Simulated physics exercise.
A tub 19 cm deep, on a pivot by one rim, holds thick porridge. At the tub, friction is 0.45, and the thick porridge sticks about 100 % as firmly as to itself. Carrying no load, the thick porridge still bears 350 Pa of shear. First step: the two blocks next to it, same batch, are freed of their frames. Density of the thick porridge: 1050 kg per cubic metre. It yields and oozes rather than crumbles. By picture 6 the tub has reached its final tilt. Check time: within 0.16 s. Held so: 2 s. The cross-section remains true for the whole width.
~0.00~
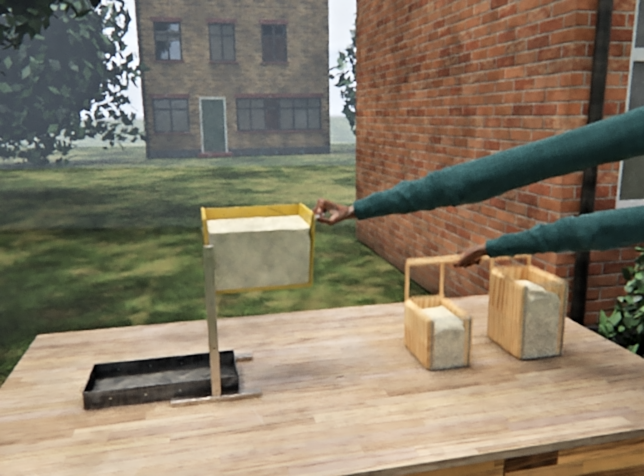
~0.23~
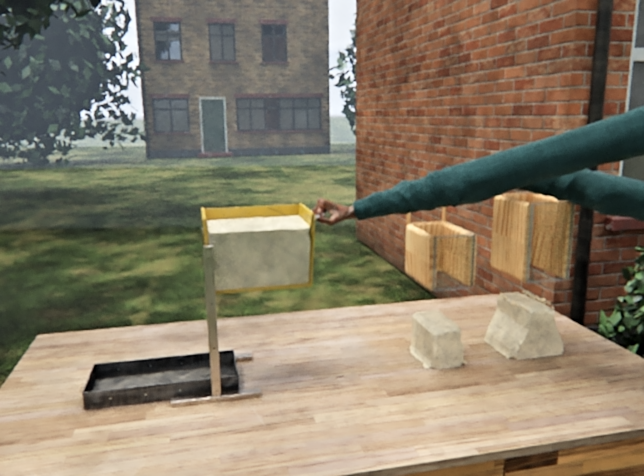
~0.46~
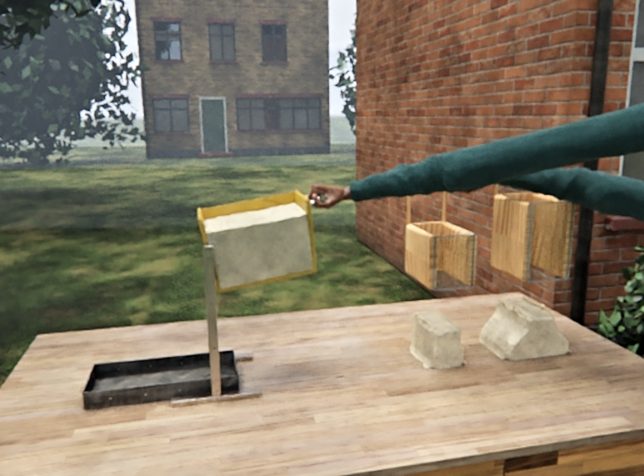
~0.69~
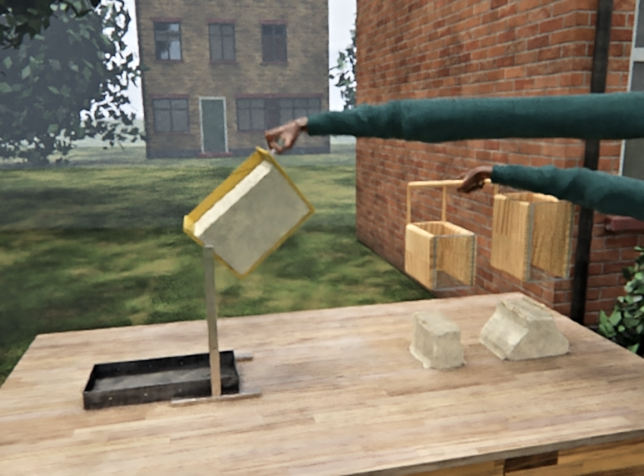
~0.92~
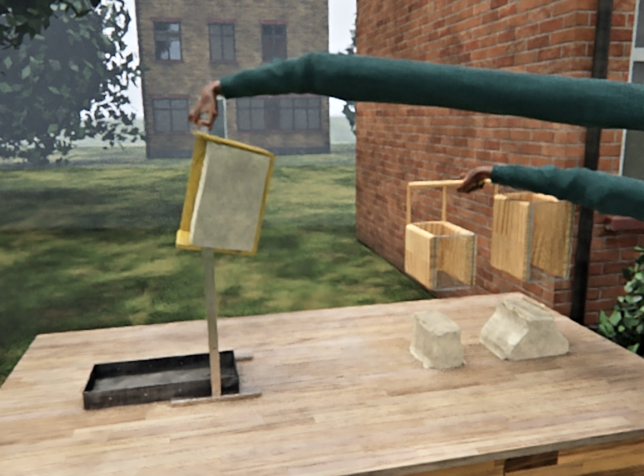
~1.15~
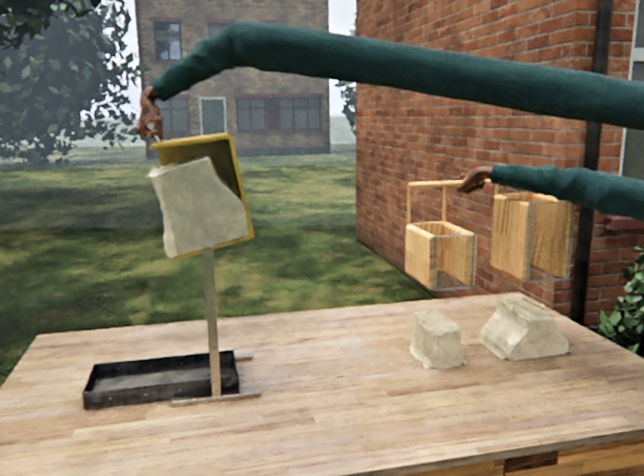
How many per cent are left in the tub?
About 24 %.
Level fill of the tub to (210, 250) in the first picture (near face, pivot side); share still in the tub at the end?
I'd put it close to 40 in a hundred.
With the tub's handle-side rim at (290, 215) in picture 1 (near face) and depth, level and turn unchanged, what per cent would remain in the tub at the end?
35 %, roughly.
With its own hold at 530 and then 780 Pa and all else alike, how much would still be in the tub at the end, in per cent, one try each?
In order: Around 30 % and around 100 %.
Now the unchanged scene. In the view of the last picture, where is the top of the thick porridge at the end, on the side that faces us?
About (209, 222).
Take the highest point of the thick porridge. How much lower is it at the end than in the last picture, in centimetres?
16 cm.
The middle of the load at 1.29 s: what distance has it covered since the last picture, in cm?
Measured shift, roughly 11 cm.
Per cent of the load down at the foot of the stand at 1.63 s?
At that moment, near 65 % is down.
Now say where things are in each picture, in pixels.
In the first frame, handle-side rim at (312, 215), tilt 0 degrees; top of the thick porridge at (307, 227); blocks stand 13 cm, 20 cm (left to right).
In the second frame, handle-side rim at (312, 215), tilt 0 degrees; top of the thick porridge at (307, 227); blocks stand 12 cm, 16 cm (left to right).
In the third frame, handle-side rim at (306, 201), tilt 8 degrees; top of the thick porridge at (302, 215); blocks stand 12 cm, 14 cm (left to right).
In the fourth frame, handle-side rim at (266, 155), tilt 41 degrees; top of the thick porridge at (271, 168); blocks stand 12 cm, 14 cm (left to right).
In the fifth frame, handle-side rim at (197, 137), tilt 77 degrees; top of the thick porridge at (212, 145); blocks stand 12 cm, 14 cm (left to right).
In the sixth frame, handle-side rim at (151, 150), tilt 100 degrees; top of the thick porridge at (210, 159); blocks stand 12 cm, 14 cm (left to right).
After 1.29 s, the tub is at 100 degrees and holds 49 %.
After 1.46 s, the tub is at 100 degrees and holds 28 %.
After 1.63 s, the tub is at 100 degrees and holds 25 %.
After 1.80 s, the tub is at 100 degrees and holds 24 %.
After 3.15 s, at the end, the tub is at 100 degrees and holds 24 %.
